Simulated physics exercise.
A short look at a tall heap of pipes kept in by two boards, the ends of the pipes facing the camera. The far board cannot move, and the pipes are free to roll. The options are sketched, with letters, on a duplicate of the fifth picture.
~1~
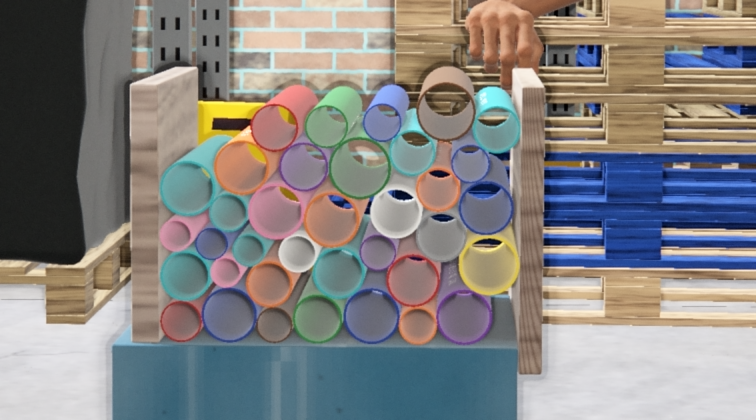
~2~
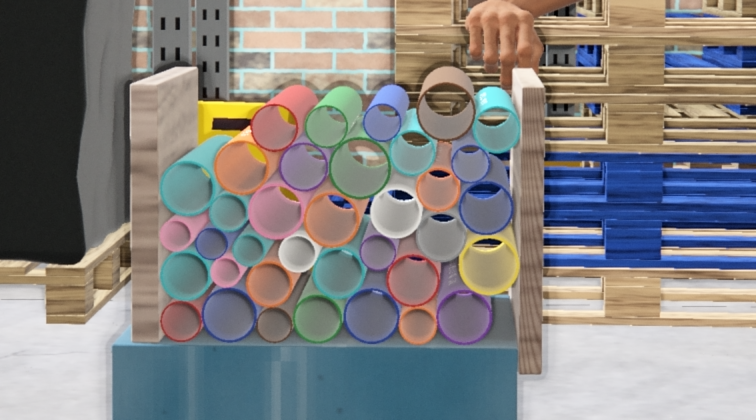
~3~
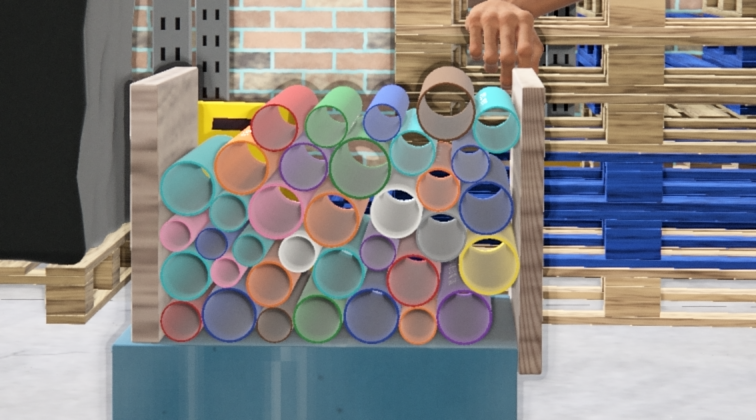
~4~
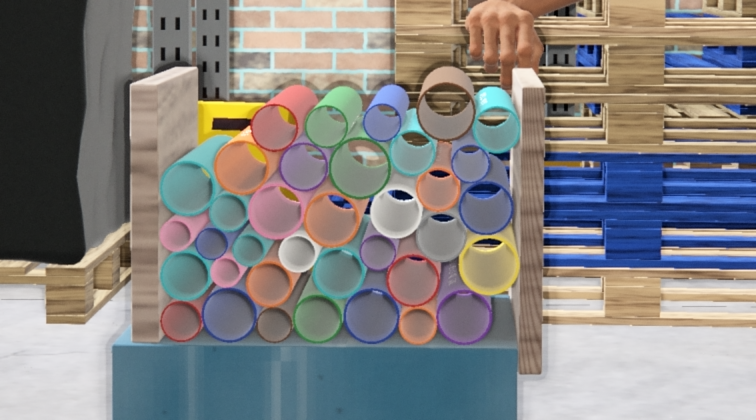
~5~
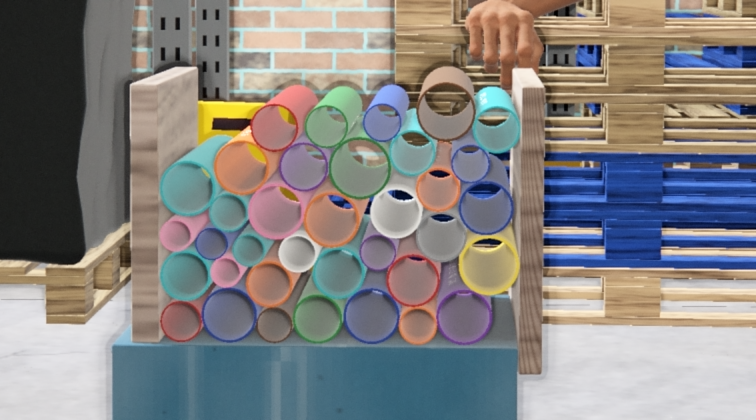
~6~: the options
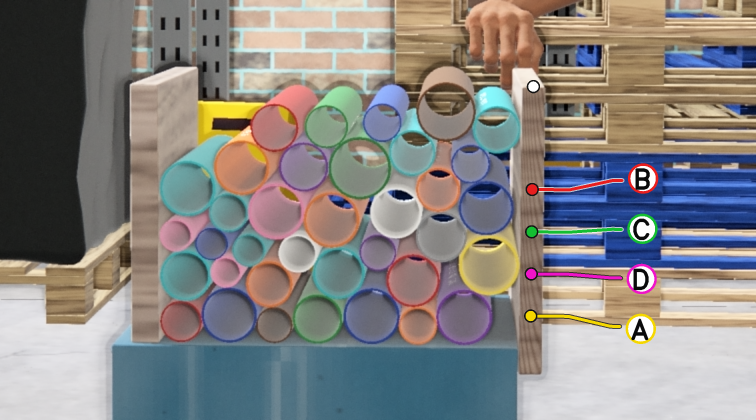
A hand resting at the top of the right board beside a tall heap of colourful pipes, with nothing visibly moving.
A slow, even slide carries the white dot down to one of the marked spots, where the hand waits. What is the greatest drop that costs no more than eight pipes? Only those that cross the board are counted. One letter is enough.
The lowest mark that will do is D.
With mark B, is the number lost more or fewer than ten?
Fewer than ten.
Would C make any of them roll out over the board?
Yes, at C.
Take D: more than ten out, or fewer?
At D, fewer than ten.
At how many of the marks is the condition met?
Three of the four.
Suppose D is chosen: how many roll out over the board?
With D, seven.
On the marked copy, A at (531, 316); B at (532, 190); C at (532, 232); D at (531, 274); the white dot at (533, 87).
Following D. Soon after the start, top of the board (521, 174).
Later, top of the board (520, 270).
In the end, top of the board (520, 273), seven out over the board.
As for the rest, A more than eight out over the board; B none out over the board; C three out over the board.
